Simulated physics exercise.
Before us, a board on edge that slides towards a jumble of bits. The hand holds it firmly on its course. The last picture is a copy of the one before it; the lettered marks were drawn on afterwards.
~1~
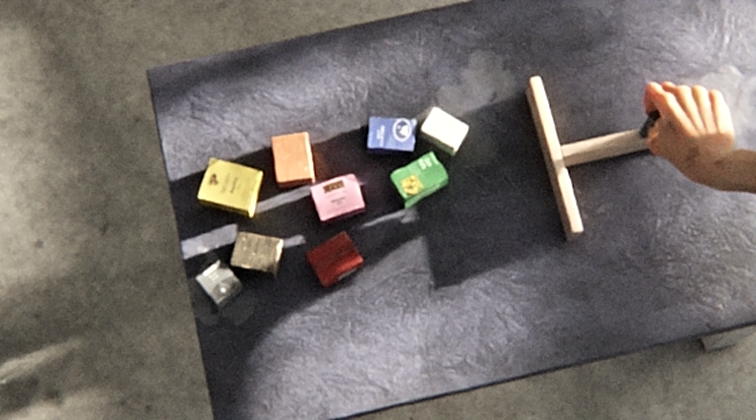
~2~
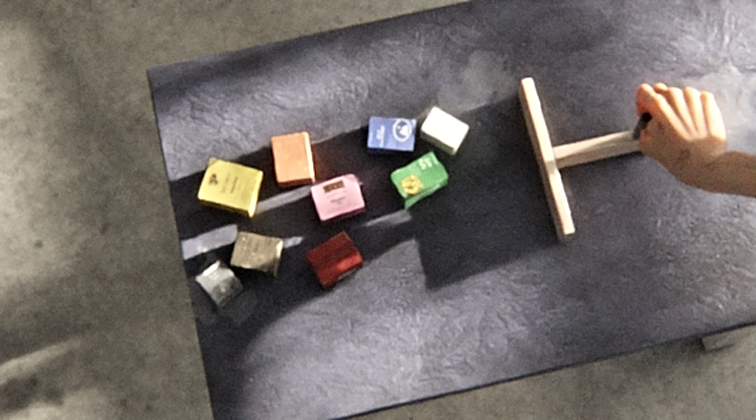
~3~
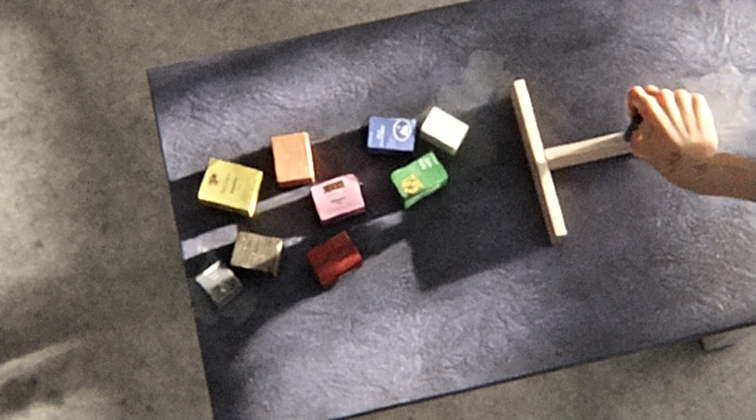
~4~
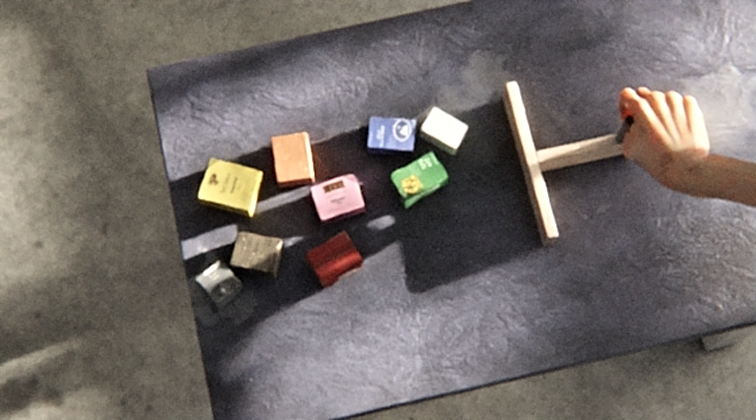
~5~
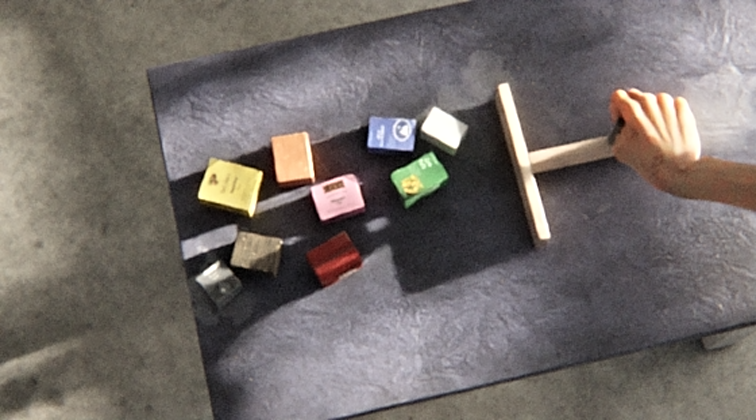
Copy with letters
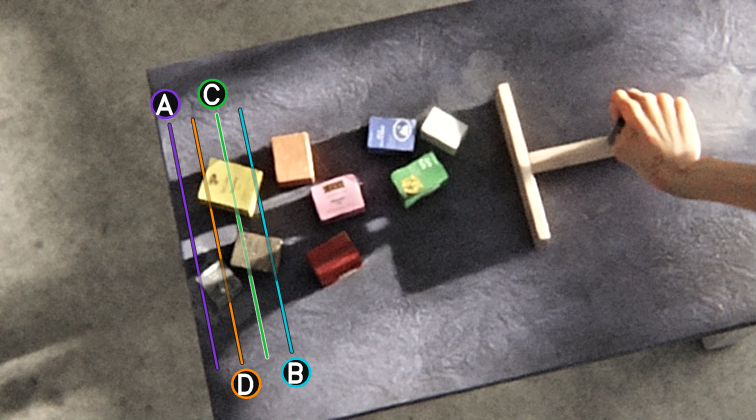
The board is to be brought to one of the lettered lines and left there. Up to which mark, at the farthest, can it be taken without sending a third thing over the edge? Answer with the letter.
B is the last line within the limit.
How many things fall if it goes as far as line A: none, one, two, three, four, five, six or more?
By then, six or more.
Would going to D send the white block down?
No.
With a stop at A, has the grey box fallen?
Yes.
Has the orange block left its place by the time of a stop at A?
Yes.
On the marked copy, A at (193, 243); B at (265, 228); C at (241, 233); D at (217, 238).
Following B. Soon after the start, board (431, 180); blue packet (360, 138); white block (397, 132).
Later, board (339, 201); yellow packet (189, 207); orange block (232, 174).
In the end, board (267, 216); yellow packet over the edge; orange block over the edge; two fallen.
As for the rest, A drops nine; C drops five; D drops six.
